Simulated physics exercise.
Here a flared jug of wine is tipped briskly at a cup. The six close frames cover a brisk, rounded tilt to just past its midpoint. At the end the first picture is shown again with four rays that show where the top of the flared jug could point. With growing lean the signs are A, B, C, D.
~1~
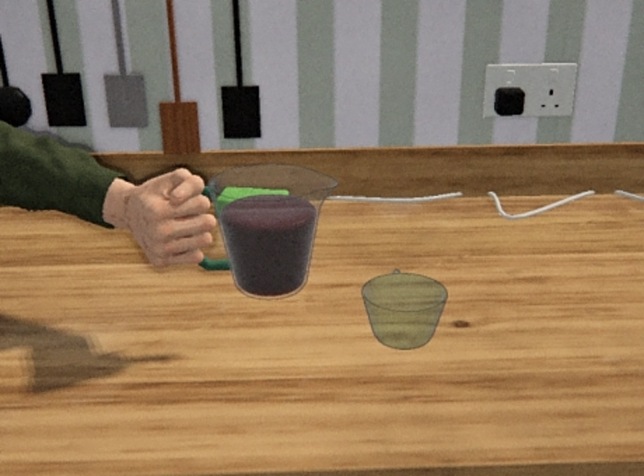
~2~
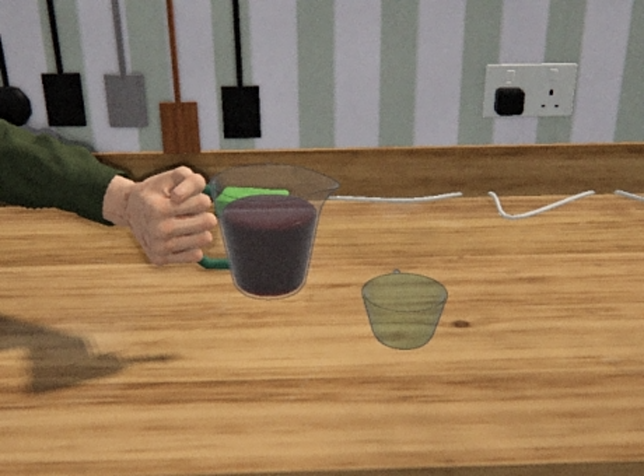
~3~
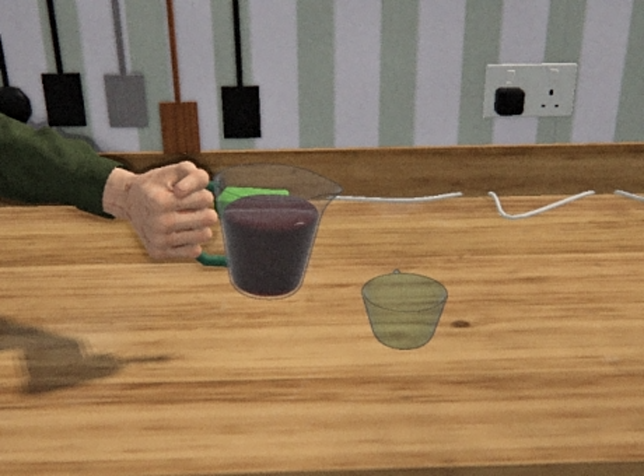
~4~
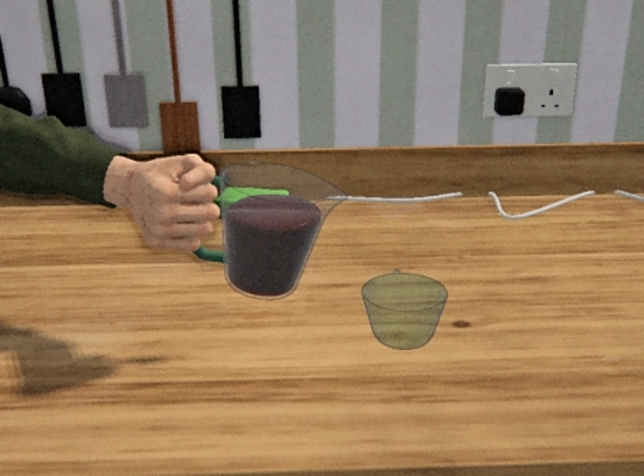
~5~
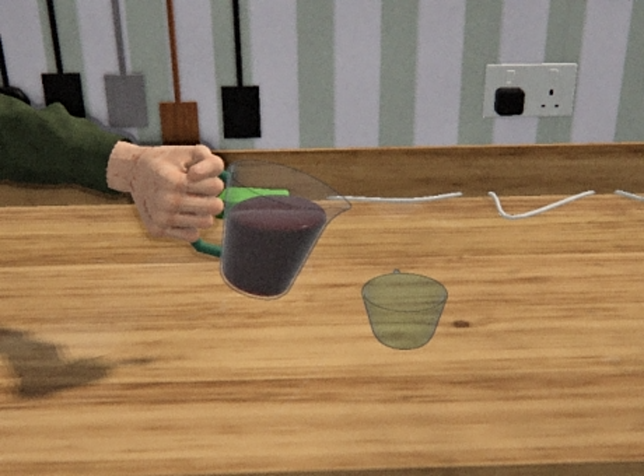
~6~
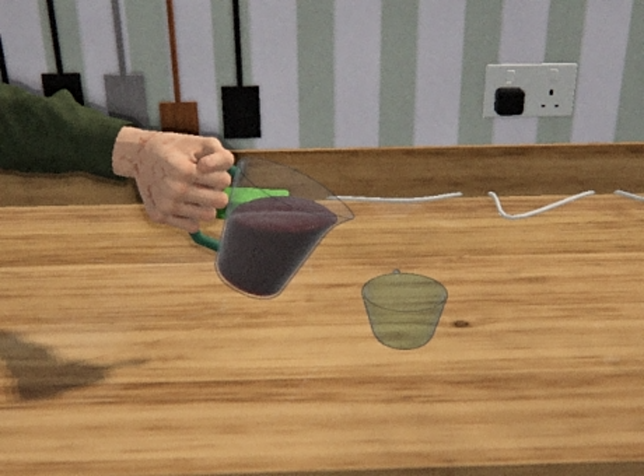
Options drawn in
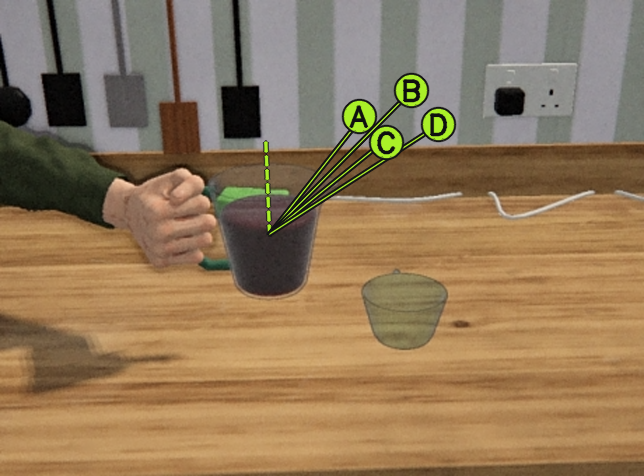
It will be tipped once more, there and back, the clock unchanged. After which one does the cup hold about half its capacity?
Best: C.
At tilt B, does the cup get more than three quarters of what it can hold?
No.
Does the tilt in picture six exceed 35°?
No, it does not.
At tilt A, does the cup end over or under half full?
Under half.
On the marked copy, A at (350, 131); B at (399, 103); C at (371, 151); D at (424, 133).
With A, the cup ends with about 17 % of what it can hold.
With B, the cup ends with about 31 % of what it can hold.
With C, the cup ends with about 48 % of what it can hold; 3 % of the wine is spilt.
With D, the cup ends with about 63 % of what it can hold; 6 % of the wine is spilt.
